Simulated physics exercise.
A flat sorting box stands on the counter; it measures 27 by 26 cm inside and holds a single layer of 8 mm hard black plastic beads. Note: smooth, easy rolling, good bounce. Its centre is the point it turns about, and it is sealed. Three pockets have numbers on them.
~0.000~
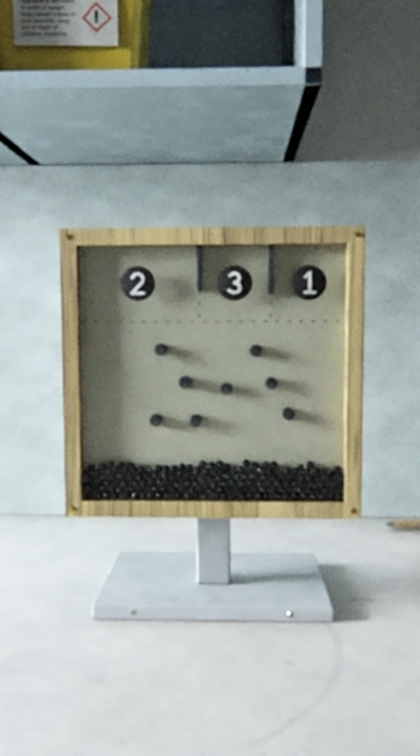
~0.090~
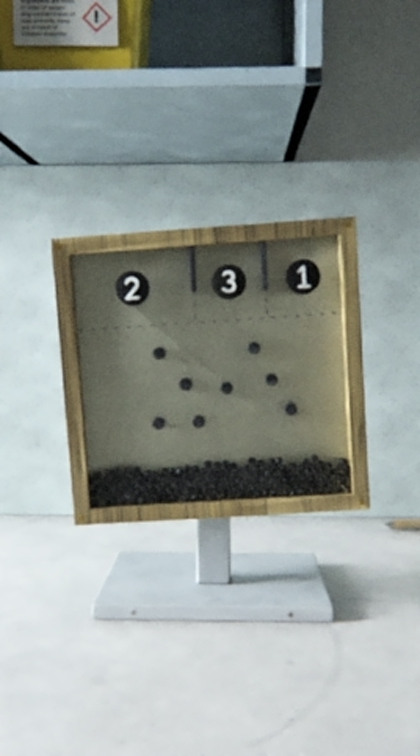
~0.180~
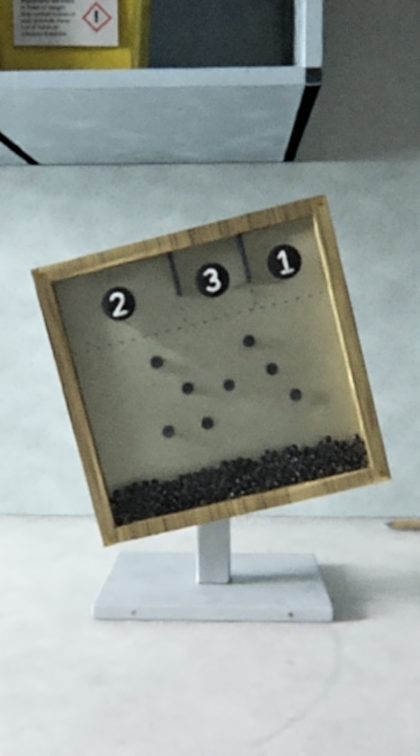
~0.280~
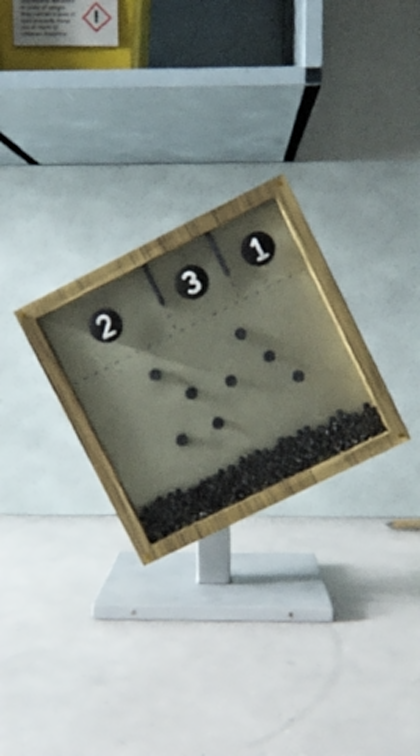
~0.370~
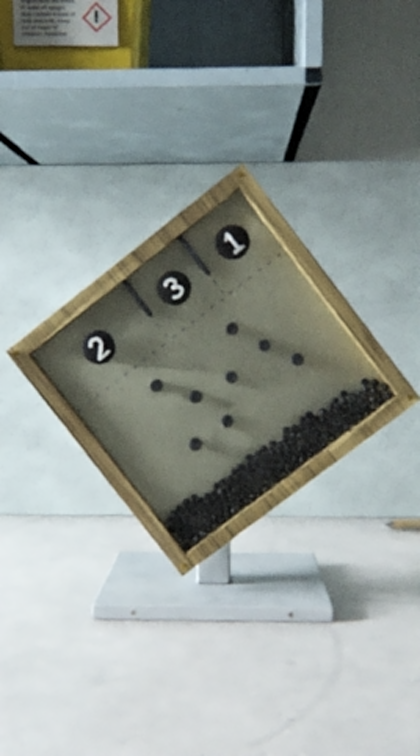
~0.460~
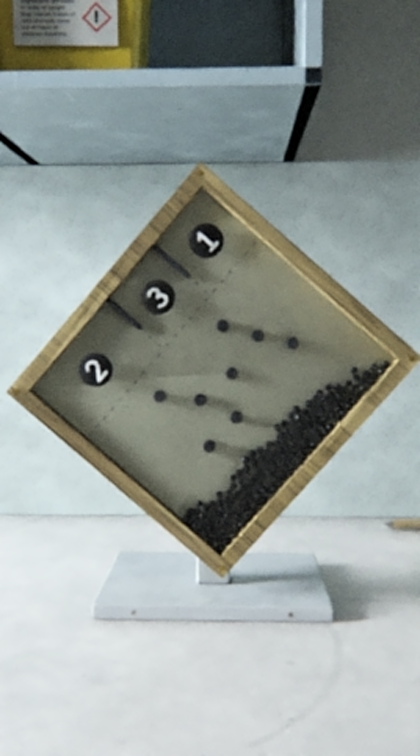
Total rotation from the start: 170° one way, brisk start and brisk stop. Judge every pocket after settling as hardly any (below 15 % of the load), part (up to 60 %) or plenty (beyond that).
Judged at rest: Pocket 1 hardly any; pocket 2 plenty; pocket 3 hardly any.
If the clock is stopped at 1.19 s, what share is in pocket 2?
50 per cent.
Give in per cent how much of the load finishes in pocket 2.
Some 85 per cent.
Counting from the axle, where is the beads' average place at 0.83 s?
Right by about 6 cm and below by about 10 cm.
By 0.83 s, it stands 95° anticlockwise; the beads' middle is 6 cm right of and 10 cm below the centre; no. 2, 5 %.
By 1.19 s, it stands 140° anticlockwise; the beads' middle is 5 cm right of and 10 cm below the centre; no. 2, 50 %.
By 1.50 s, it stands 170° anticlockwise; the beads' middle is 7 cm right of and 9 cm below the centre; no. 2, 80 %.
All still by 2.6 s, it stands 170° anticlockwise; no. 1, 0 %, no. 2, 85 %, no. 3, 0 %, elsewhere 15 %.
